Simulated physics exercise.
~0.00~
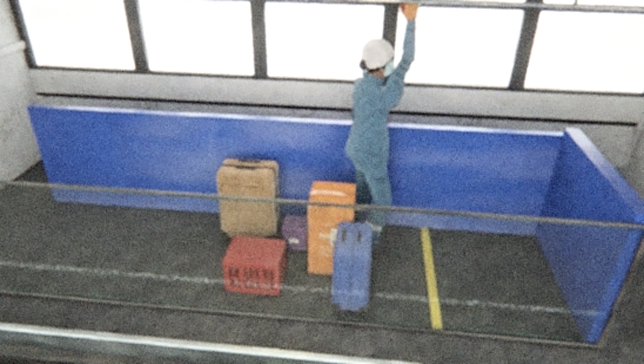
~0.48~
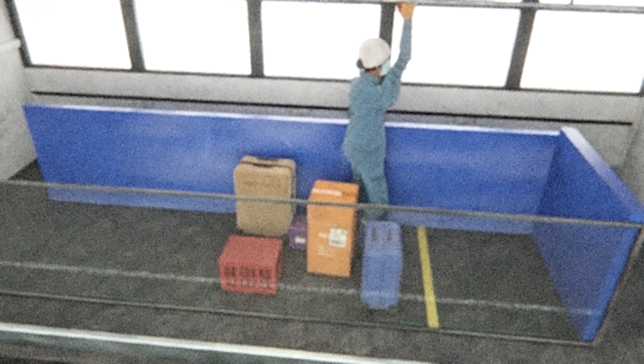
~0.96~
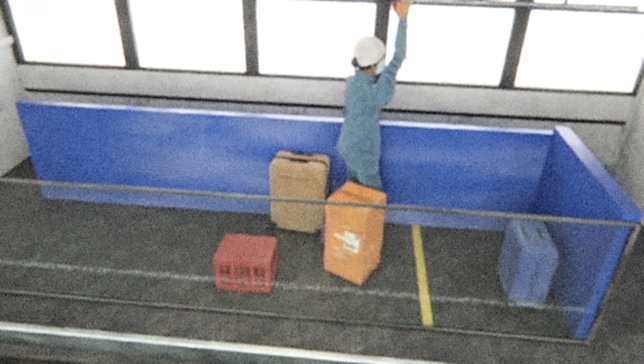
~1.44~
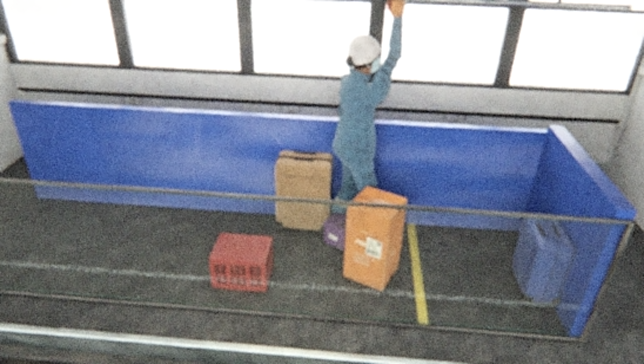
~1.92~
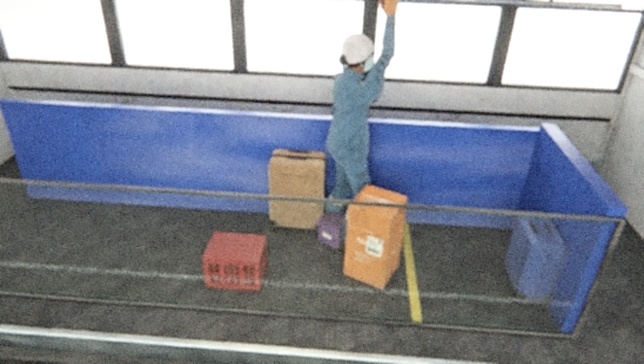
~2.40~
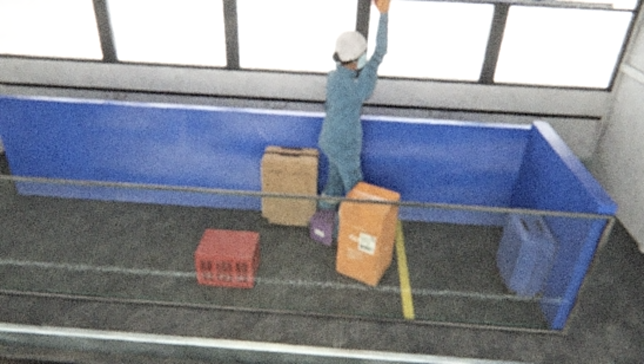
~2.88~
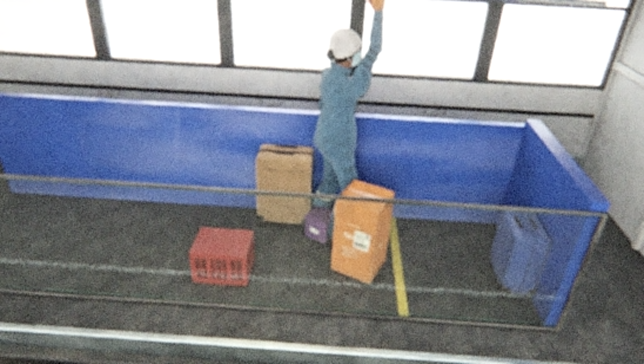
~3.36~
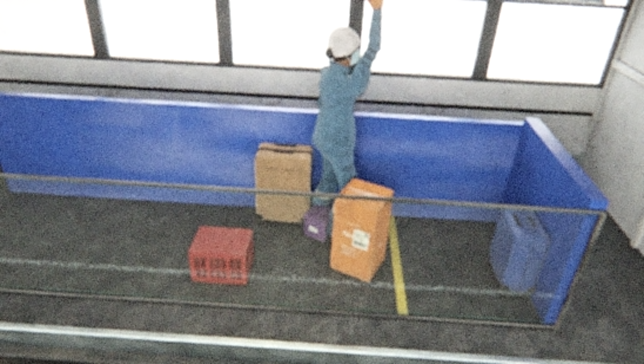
In a bay, luggage slides right past a braced passenger, only the blue case crossing the line.
